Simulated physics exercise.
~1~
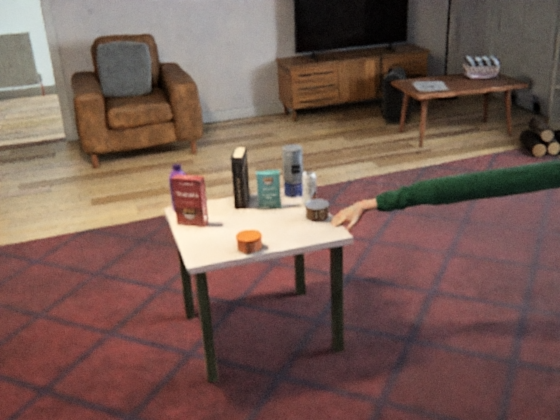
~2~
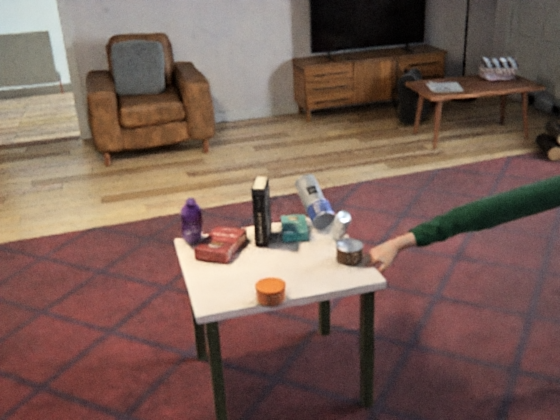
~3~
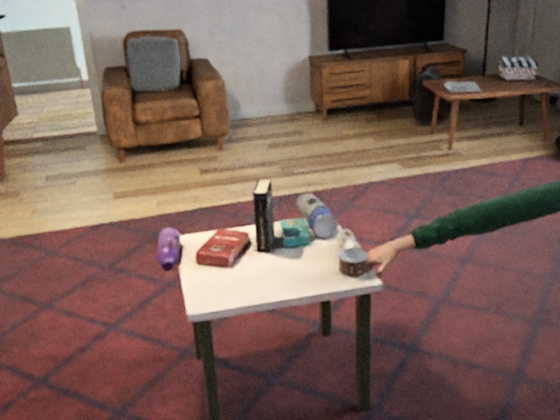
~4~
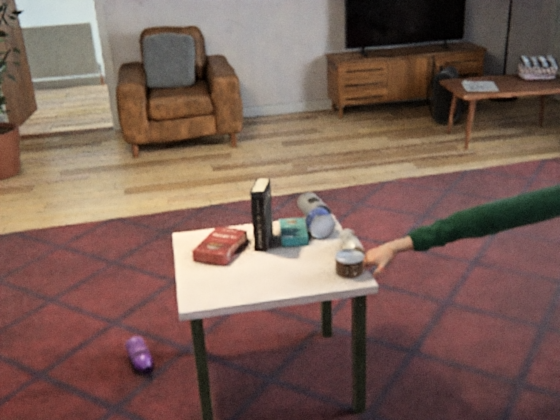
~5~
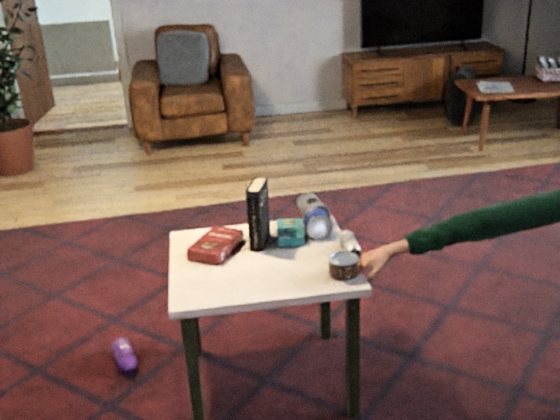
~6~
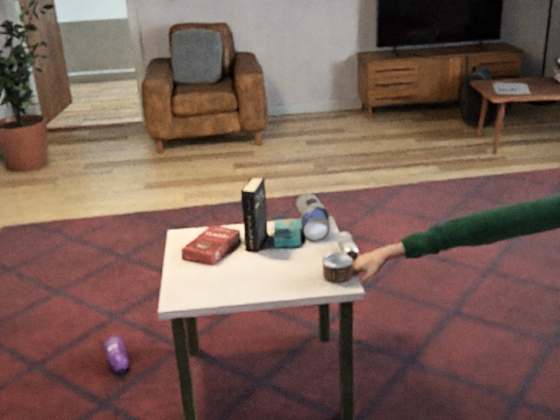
A small pale table, touched at its right edge by a green-sleeved hand, slides towards us across a dark red patterned carpet in a living room, seen from slightly above. Packets, tubs, a bottle and a black book crowd its top, with an armchair and television behind. The red packet falls flat, the turquoise packet and blue container topple, and the orange tub shifts to the front edge, then disappears from view. The purple bottle tips over at the left and drops to the carpet. The table rests with the black book still upright and the brown tub beside the hand.
